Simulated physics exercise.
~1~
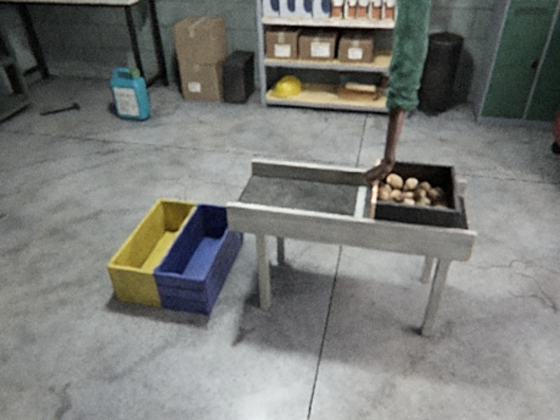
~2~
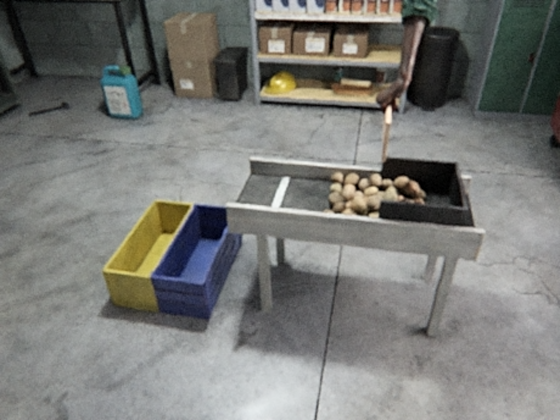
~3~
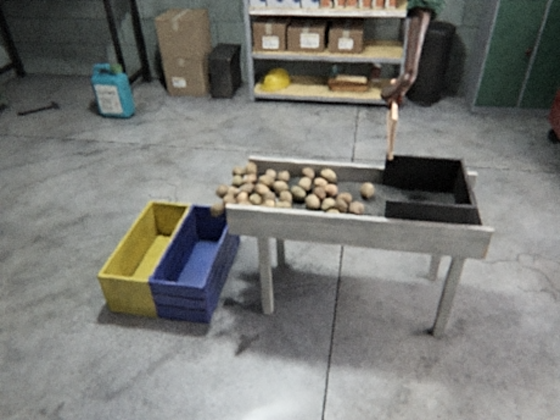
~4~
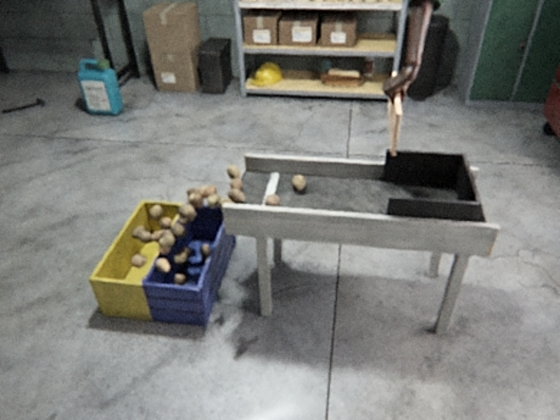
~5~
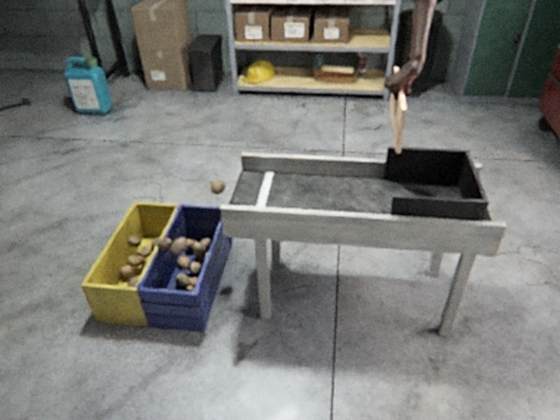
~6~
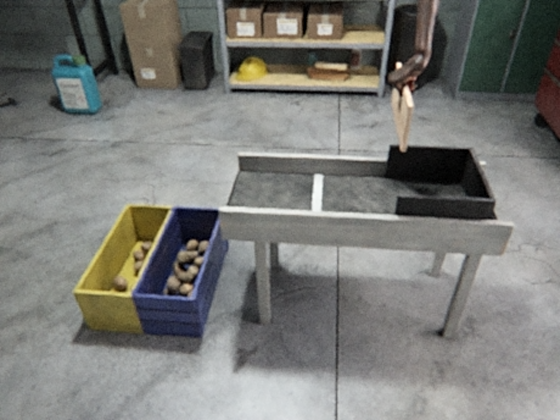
Arm lifting a gate from a black pen, releasing brown lumps along a belt leftward, dropping into blue and yellow tubs.
